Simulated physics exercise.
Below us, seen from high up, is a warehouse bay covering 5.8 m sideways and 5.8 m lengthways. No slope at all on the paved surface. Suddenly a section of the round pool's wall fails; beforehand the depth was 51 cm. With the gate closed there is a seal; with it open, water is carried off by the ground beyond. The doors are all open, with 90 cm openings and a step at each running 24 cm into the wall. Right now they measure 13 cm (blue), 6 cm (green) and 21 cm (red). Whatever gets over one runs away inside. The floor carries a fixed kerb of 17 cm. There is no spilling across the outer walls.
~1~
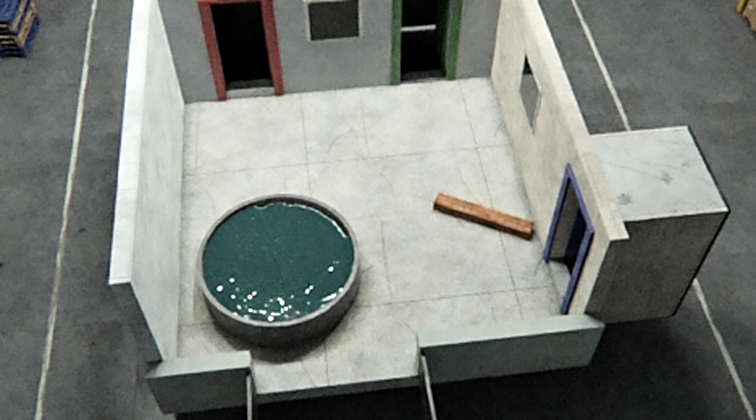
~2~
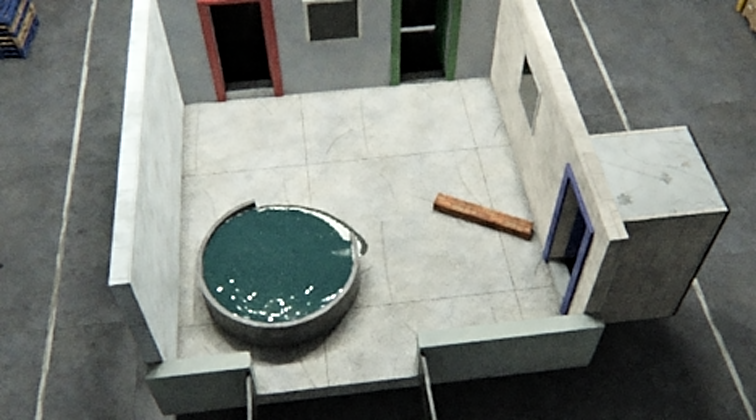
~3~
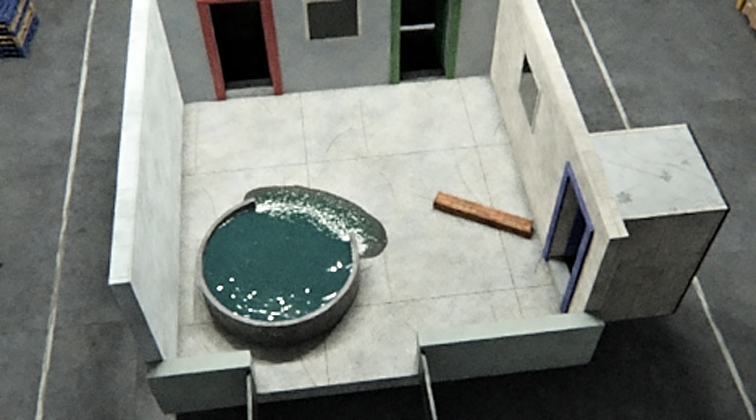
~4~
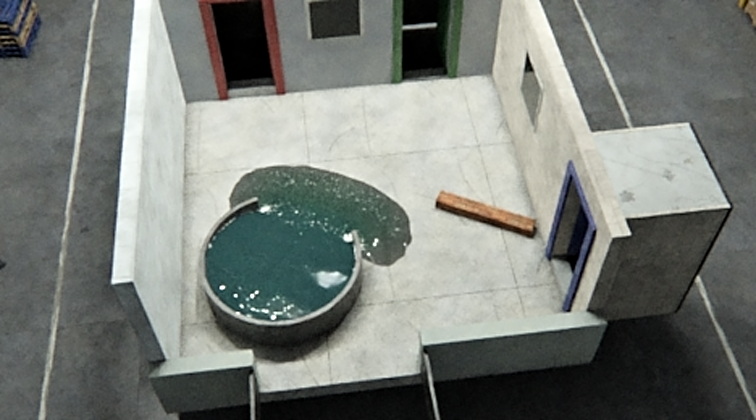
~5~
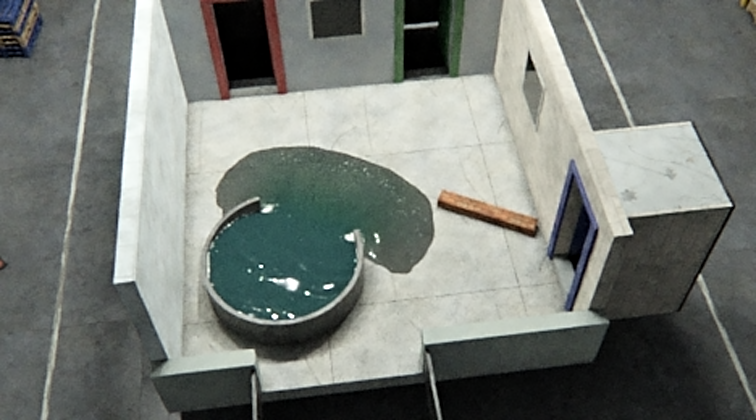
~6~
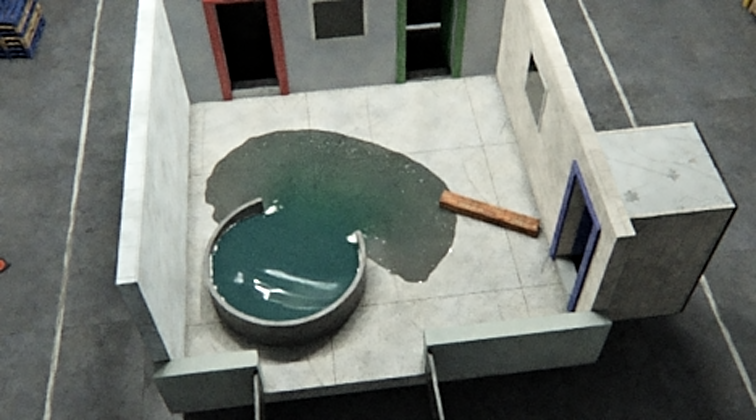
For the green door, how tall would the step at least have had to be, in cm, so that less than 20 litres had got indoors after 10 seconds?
It would need to be about 14.5 cm.
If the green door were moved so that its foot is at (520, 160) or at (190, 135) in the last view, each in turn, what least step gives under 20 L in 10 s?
Minimums: About 11.0 cm and 9.0 cm.
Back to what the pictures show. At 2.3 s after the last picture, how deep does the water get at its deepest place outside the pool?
Around 34 centimetres.
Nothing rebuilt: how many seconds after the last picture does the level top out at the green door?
Peak time: About 3.5 s.
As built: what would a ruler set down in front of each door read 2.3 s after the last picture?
Depths, in cm - blue: 4, green: 14, red: 14.
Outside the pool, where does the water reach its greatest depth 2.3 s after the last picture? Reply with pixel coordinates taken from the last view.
(469, 84).
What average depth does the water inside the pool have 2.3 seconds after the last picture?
I'd put it at some 18 centimetres on average.
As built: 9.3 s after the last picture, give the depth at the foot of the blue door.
Lab note: Depth approx. 3.5 cm.
Then, 0.7 s after the last picture water covers 45 % of the floor, deepest (22 cm) near (308, 214); it has not reached the green door.
Then, 2.3 s after the last picture water covers 60 % of the floor, deepest (34 cm) near (469, 84); 14 cm at the green door, 35 litres in over its 6 cm step.
Then, 9.3 s after the last picture water covers 95 % of the floor, deepest (10 cm) near (187, 254); 9 cm at the green door, 146 litres in over its 6 cm step.
At the green door as built, the water peaked near 17 cm, 3.7 s after the last picture.
Run again over the same 10 s with other heights there, 29 litres in over 13.5 cm, 6 litres over 18 cm. The limit of 20 litres is kept from about 14.5 cm up.
